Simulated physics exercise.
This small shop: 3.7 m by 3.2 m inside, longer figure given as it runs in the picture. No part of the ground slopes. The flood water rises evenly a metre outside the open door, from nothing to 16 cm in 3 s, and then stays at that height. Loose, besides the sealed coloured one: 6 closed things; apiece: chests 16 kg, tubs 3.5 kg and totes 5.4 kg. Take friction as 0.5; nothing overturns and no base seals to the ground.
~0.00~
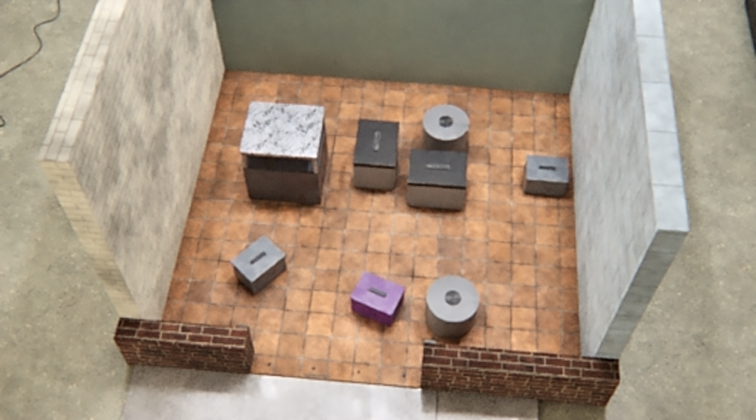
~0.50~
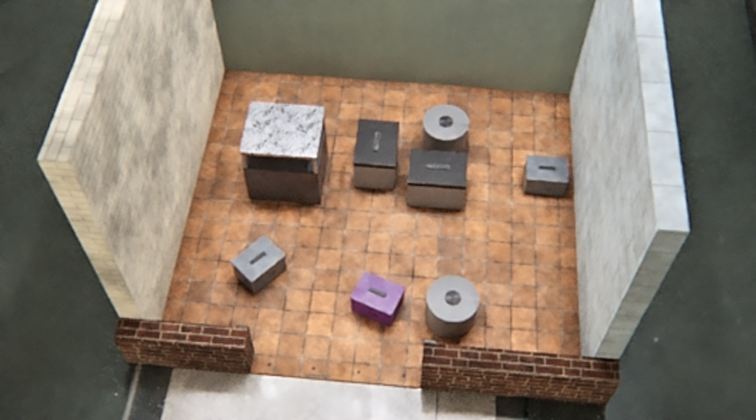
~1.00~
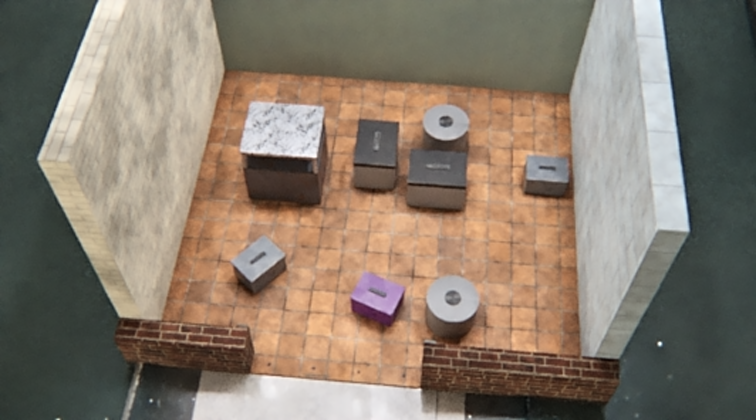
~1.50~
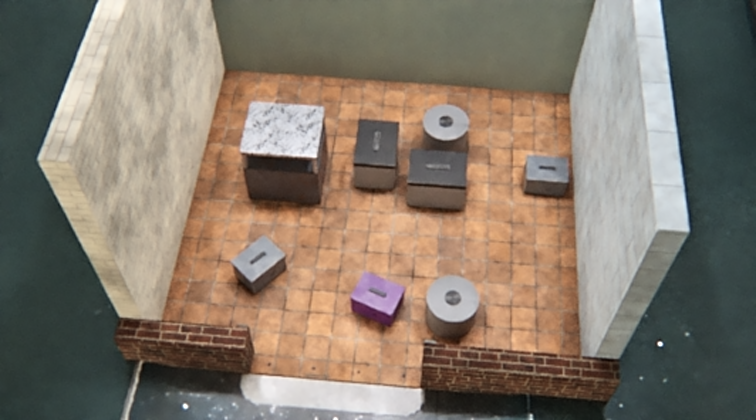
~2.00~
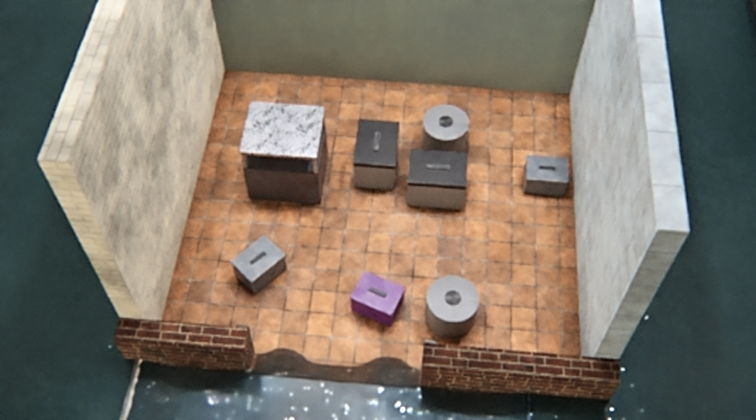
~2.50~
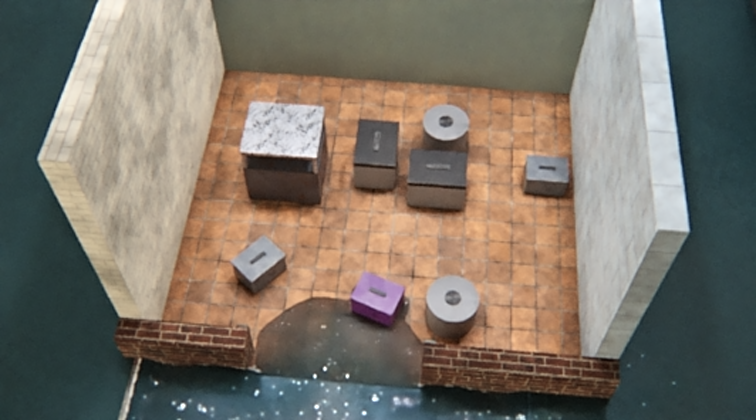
Dark water rising outside a small tiled shop, then spreading through the open doorway to the purple tote, every object staying still.
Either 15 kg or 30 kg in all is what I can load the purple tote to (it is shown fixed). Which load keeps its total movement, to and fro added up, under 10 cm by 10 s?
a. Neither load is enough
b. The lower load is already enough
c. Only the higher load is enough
Only the higher load is enough.
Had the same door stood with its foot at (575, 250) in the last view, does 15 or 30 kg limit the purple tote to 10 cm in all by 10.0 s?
Result: The lesser mass is plenty.
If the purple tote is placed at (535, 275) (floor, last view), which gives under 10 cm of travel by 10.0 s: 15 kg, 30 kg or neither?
Here the lighter suffices.
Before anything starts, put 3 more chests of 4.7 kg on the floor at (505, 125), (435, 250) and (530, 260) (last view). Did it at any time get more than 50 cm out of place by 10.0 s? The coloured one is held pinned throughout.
Spot one stays inside, spot two crosses the limit, spot three crosses the limit.
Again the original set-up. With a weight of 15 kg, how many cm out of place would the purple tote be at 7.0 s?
It would be some 50 cm from its spot.
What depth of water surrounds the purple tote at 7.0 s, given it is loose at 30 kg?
8 cm, roughly.
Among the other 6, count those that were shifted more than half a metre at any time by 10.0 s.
That comes to 4.
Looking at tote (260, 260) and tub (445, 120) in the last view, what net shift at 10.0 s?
In that order: 30 cm, 20 cm.
After 3.5 s the purple tote would be 7 cm from its start with 15 kg and 0 cm from its start with 30 kg; 7 cm of water round it then.
After 4.5 s the purple tote would be 42 cm from its start with 15 kg and 0 cm from its start with 30 kg; 7 cm of water round it then.
After 7.0 s the purple tote would be 54 cm from its start with 15 kg and 0 cm from its start with 30 kg; 8 cm of water round it then.
After 10.0 s the purple tote would be 83 cm from its start with 15 kg and 0 cm from its start with 30 kg; 8 cm of water round it then.
